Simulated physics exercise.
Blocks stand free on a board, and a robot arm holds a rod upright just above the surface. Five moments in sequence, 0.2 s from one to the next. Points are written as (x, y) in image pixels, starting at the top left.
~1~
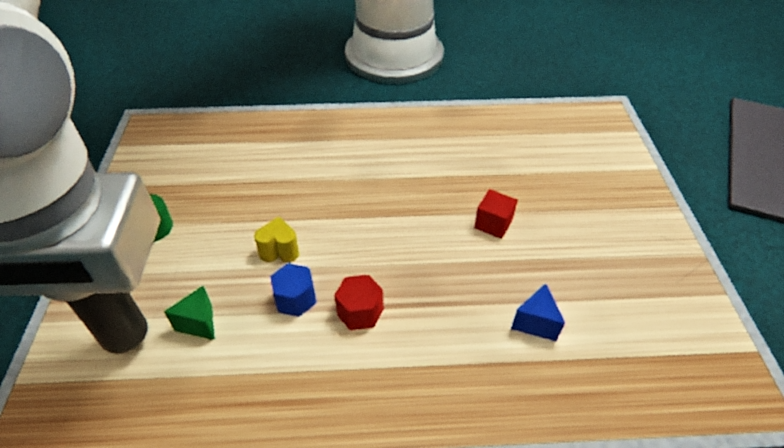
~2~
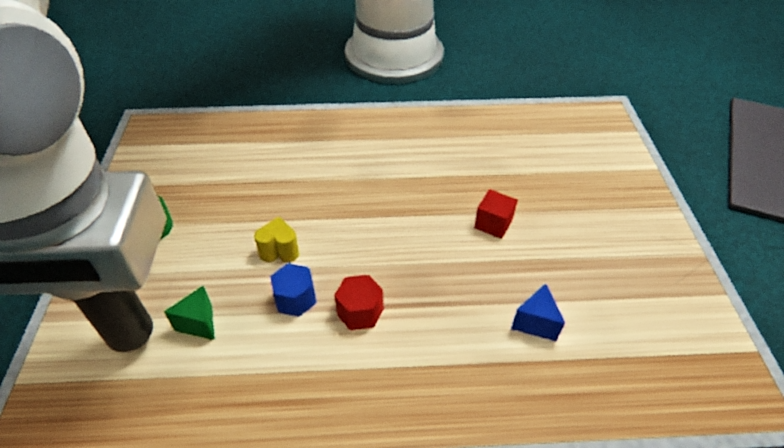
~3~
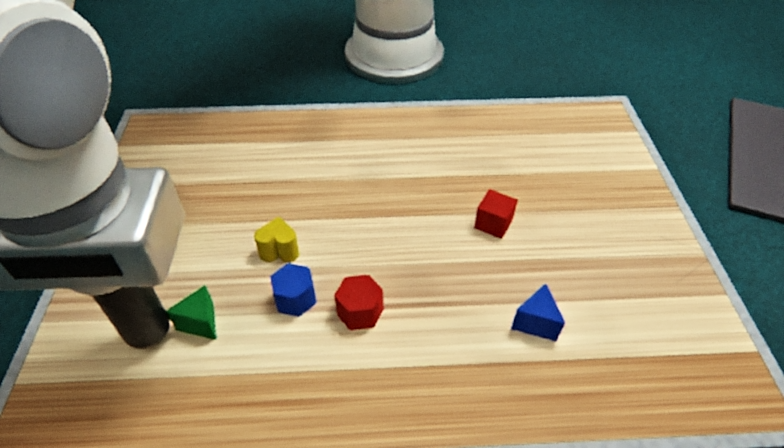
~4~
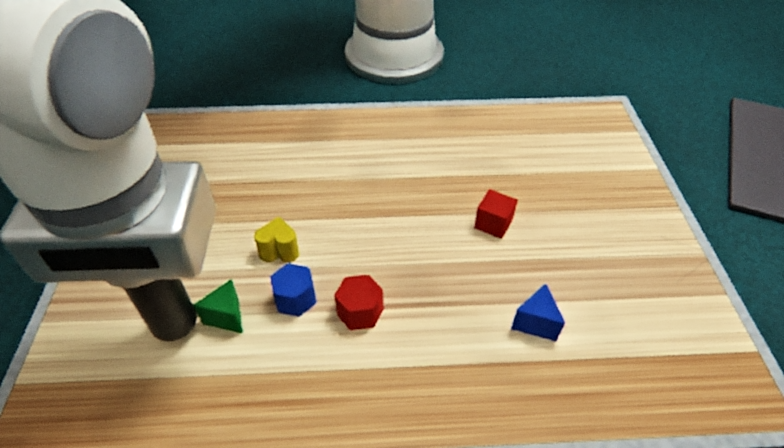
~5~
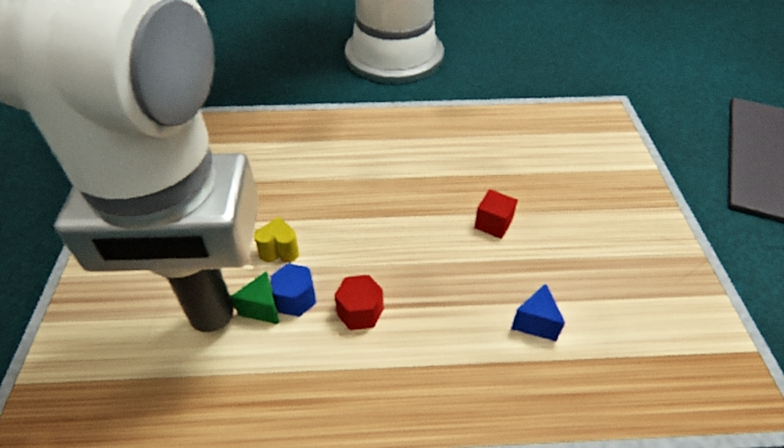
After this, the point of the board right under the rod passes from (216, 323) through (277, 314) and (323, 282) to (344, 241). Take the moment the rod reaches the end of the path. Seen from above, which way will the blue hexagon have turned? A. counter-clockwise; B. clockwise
Option B.
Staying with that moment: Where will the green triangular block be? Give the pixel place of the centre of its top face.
If I read the scene right, the answer is (384, 217).
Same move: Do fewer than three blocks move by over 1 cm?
Yes.
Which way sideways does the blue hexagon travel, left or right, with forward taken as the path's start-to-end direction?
It goes right.
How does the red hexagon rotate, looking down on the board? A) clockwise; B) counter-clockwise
A: Clockwise.
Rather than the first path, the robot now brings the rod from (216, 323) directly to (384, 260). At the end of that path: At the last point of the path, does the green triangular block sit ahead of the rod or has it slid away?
It is still in front.
The first path, step by step. One third of the way, rod at (276, 305); green triangular block at (317, 275), turned 20° anticlockwise; blue hexagon at (344, 258), turned 20° anticlockwise; red hexagon at (363, 292), turned 15° clockwise.
Two thirds of the way, rod at (322, 273); green triangular block at (362, 245), turned 15° anticlockwise; blue hexagon at (388, 230), turned 15° anticlockwise; red hexagon at (365, 292), turned 20° clockwise.
At the end, rod at (344, 232); green triangular block at (384, 217), turned 25° clockwise; yellow heart block in place; blue hexagon at (415, 218), turned 25° clockwise; red hexagon at (365, 292), turned 20° clockwise.
